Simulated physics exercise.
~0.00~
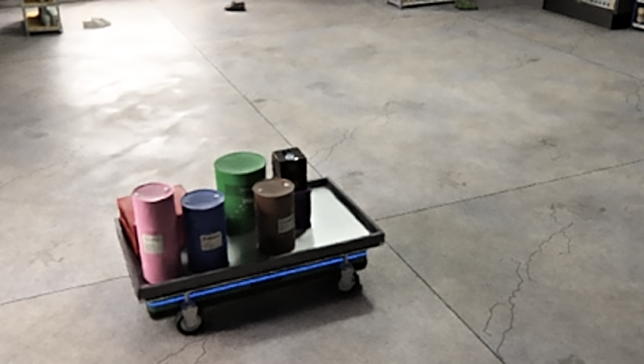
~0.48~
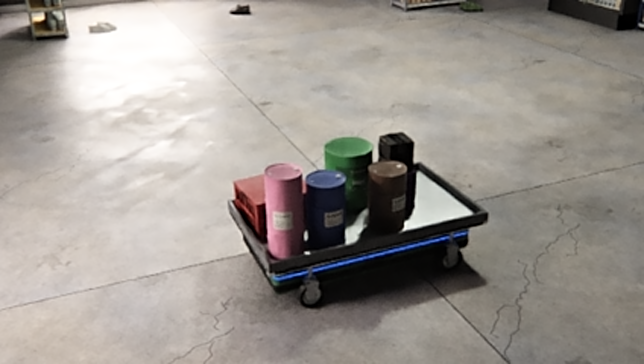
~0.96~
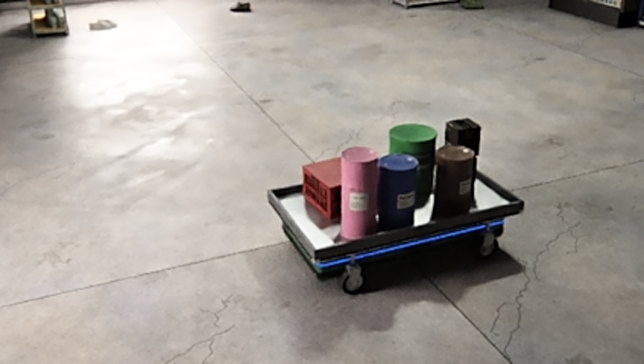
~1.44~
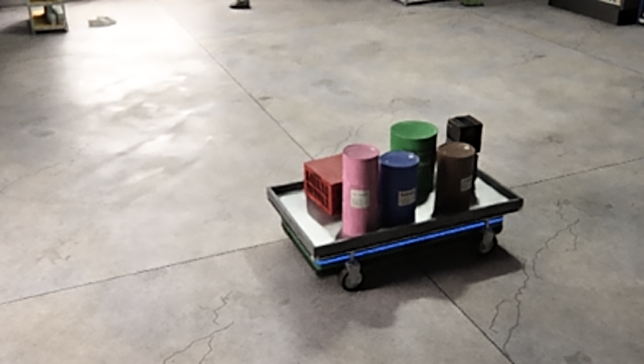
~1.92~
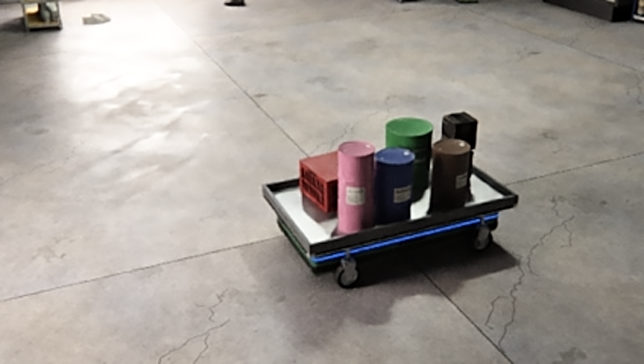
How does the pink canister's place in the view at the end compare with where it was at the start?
It starts on the left side of the view and ends clearly farther right, near the middle and a little higher up. It is still upright on the cart.
